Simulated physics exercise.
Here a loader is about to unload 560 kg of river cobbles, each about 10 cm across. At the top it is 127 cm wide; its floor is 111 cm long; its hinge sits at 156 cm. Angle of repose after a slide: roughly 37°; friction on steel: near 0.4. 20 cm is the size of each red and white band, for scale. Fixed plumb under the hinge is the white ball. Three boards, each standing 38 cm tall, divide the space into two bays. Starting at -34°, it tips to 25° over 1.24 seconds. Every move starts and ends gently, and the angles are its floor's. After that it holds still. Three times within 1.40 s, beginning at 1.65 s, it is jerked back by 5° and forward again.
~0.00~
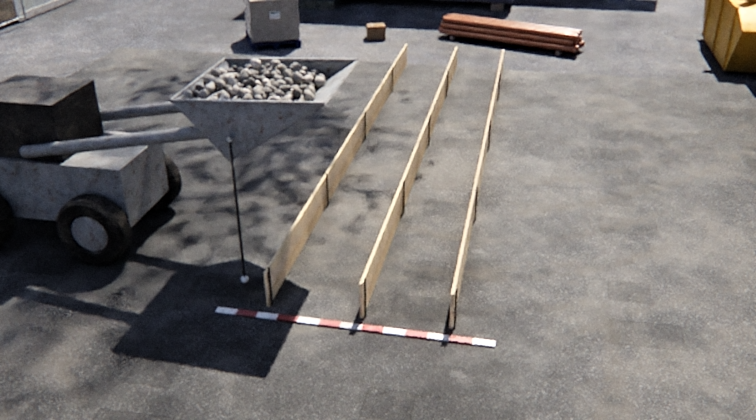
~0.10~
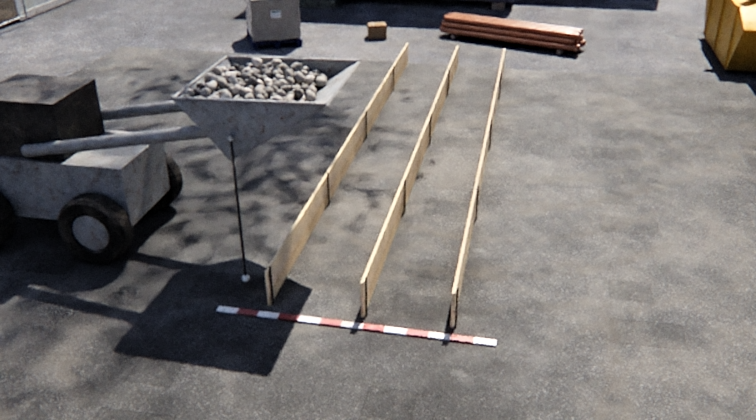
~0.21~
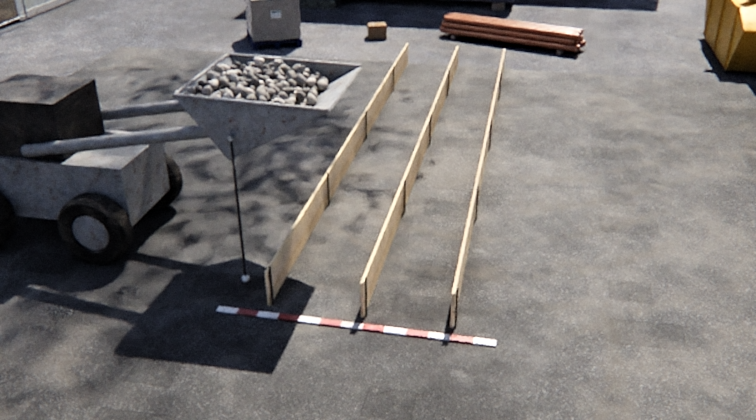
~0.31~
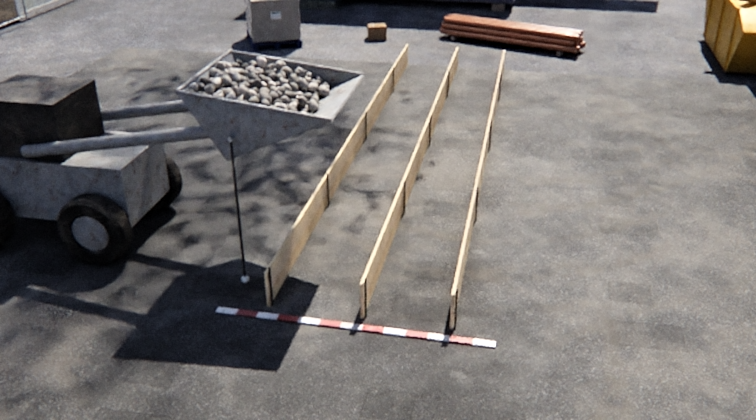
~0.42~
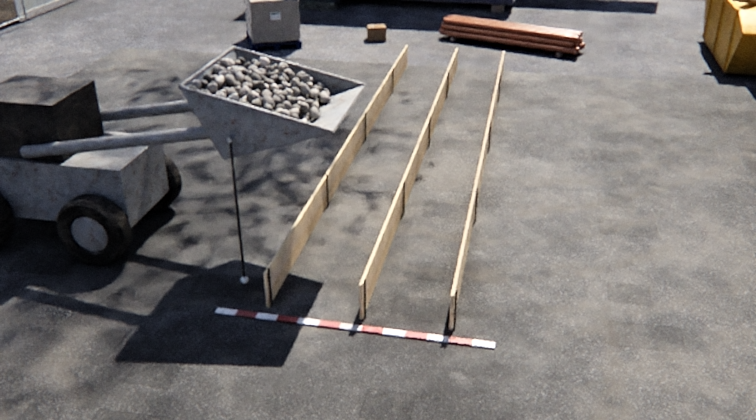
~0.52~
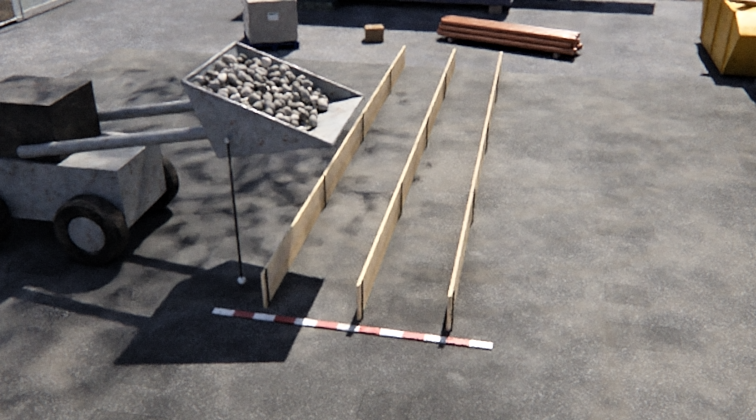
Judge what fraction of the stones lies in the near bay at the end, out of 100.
About 45 out of 100.
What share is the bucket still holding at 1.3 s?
Still inside: Around 90 %.
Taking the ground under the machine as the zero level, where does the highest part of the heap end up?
Some 28 cm above that level.
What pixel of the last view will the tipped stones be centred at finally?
At about pixel (394, 260) in the last view.
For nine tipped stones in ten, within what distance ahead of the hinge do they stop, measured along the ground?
I'd say near 190 cm ahead of it.
After 0.9 s the floor is at 16°; 100 % in the bucket; the foremost stones are at (314, 144).
After 1.3 s the floor is at 25°; 91 % in the bucket, 9 % in the near bay; the foremost stones are at (355, 187).
After 3.5 s the floor is at 25°; 0 % in the bucket, 43 % in the near bay, 57 % in the far bay; the foremost stones are at (456, 256).
After 6.3 s the floor is at 25°; 0 % in the bucket, 43 % in the near bay, 57 % in the far bay; the foremost stones are at (456, 256).
